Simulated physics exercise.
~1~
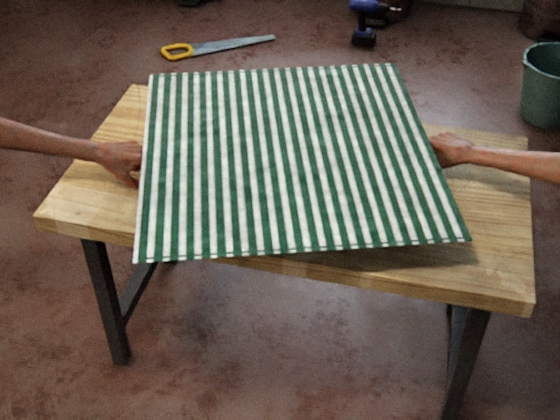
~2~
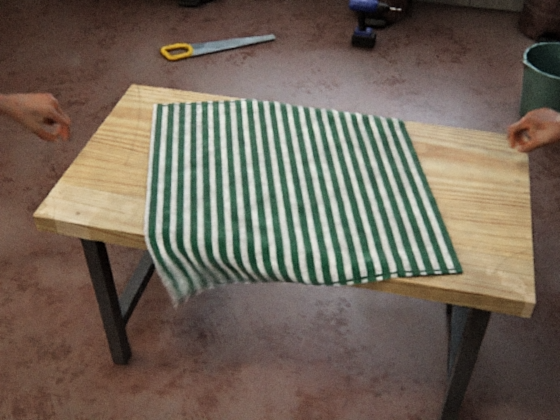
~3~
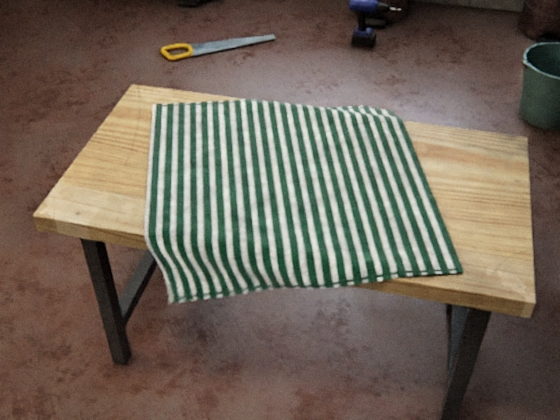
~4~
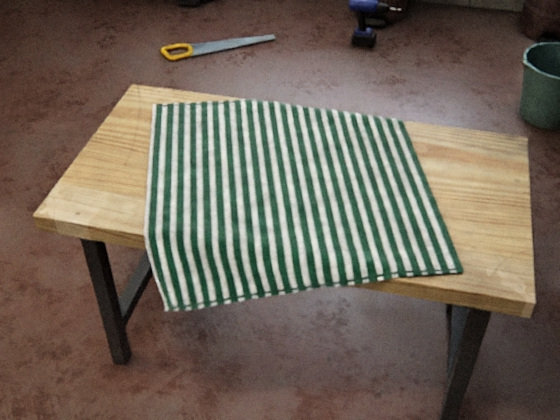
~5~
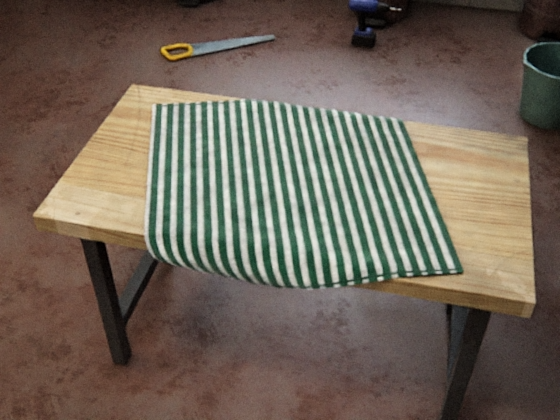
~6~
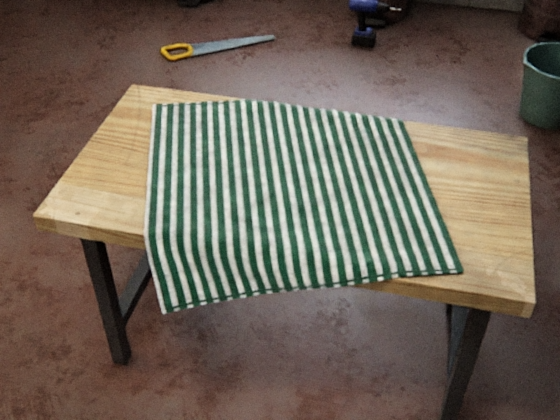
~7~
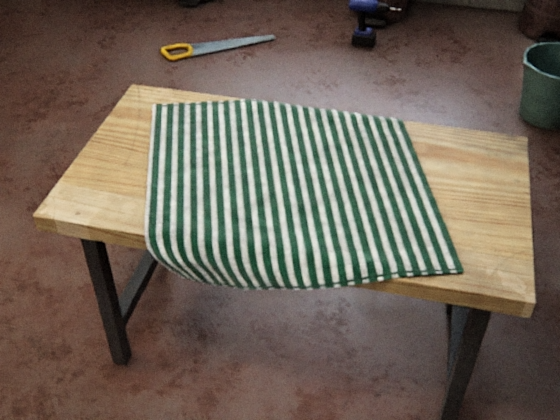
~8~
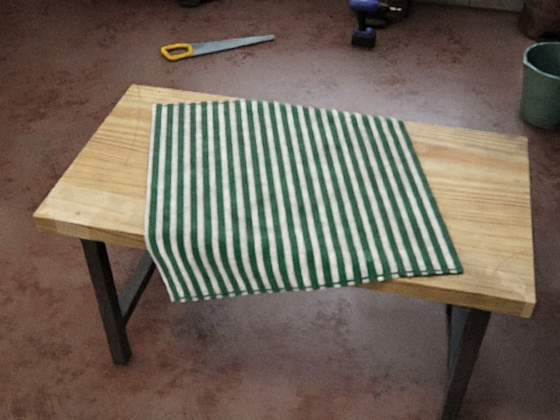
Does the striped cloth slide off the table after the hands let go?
No, the cloth stays on the table, with part of it hanging over the near edge.
